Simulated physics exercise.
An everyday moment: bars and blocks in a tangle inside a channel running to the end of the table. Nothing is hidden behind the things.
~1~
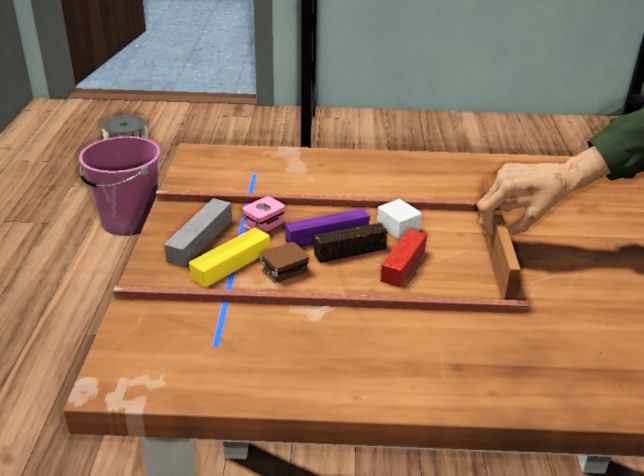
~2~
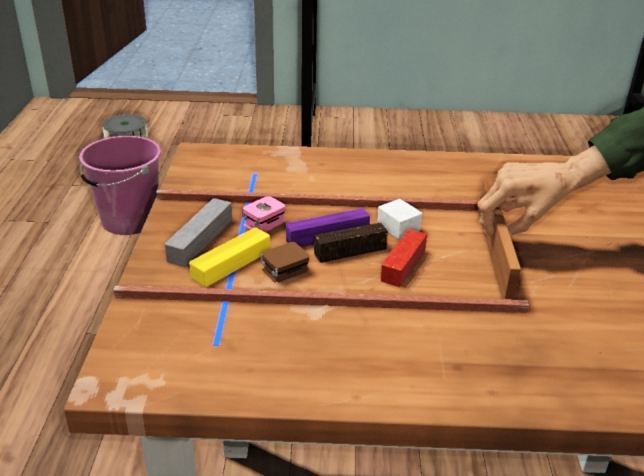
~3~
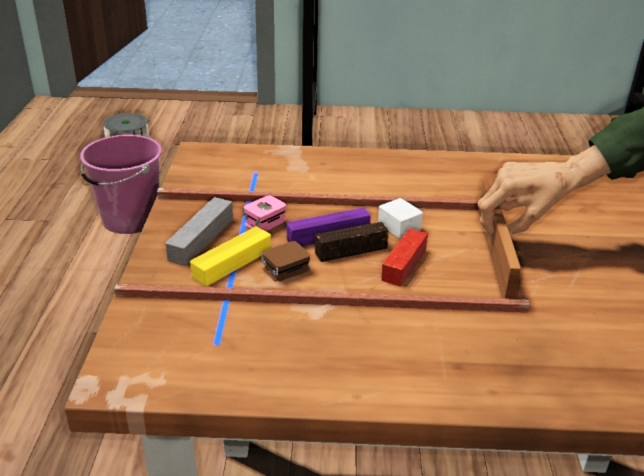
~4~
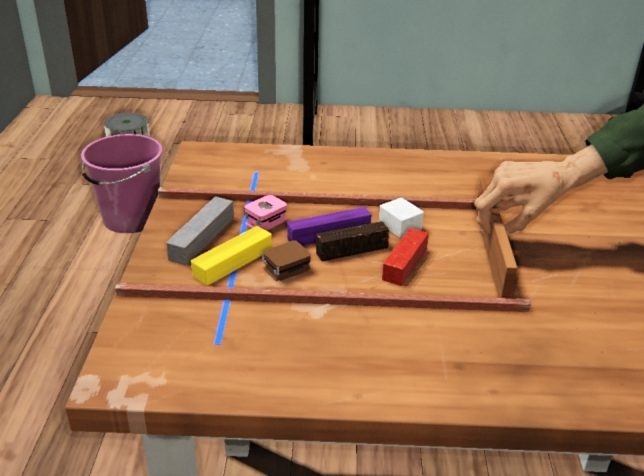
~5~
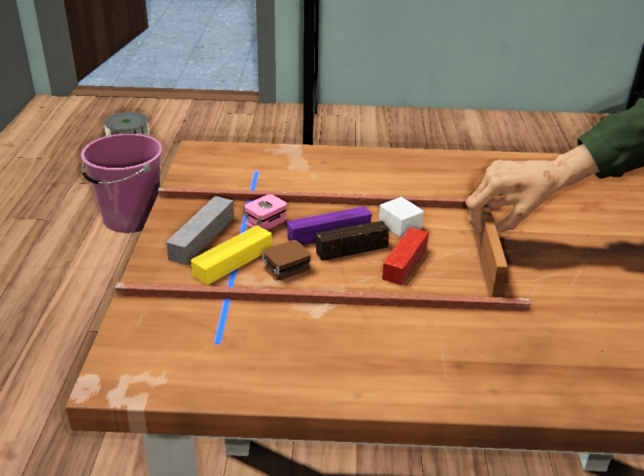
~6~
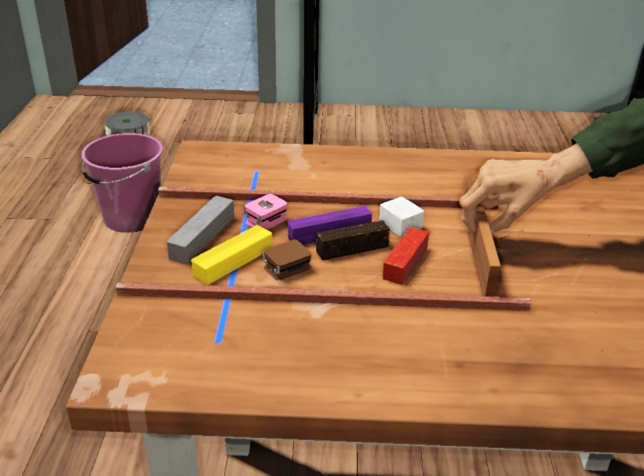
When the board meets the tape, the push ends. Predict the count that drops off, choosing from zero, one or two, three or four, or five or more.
The count is zero.
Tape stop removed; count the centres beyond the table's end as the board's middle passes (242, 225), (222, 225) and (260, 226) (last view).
That makes 0, 1, 0.
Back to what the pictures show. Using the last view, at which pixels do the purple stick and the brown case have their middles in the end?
Going in order, first (205, 212) and next (194, 272).
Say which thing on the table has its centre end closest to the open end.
Foremost: The grey bar.
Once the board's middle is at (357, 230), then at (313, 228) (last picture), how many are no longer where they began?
At the first spot the count is 6, and at the second it is 7.
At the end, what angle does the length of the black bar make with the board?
It sits some 5° out of line.
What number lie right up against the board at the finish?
At rest, 2 are in contact.
Soon after, none off yet; grey bar at rest near (202, 229); yellow stick at rest near (233, 254); pink case at rest near (266, 214).
Then, none off yet; grey bar at rest near (202, 229); yellow stick moved a little near (219, 258); pink case moving near (261, 213).
Further on, none off yet; grey bar moved a little near (183, 227); yellow stick moved a little near (195, 258); pink case moved about its own width near (216, 207).
At rest, the number that fall off is zero.
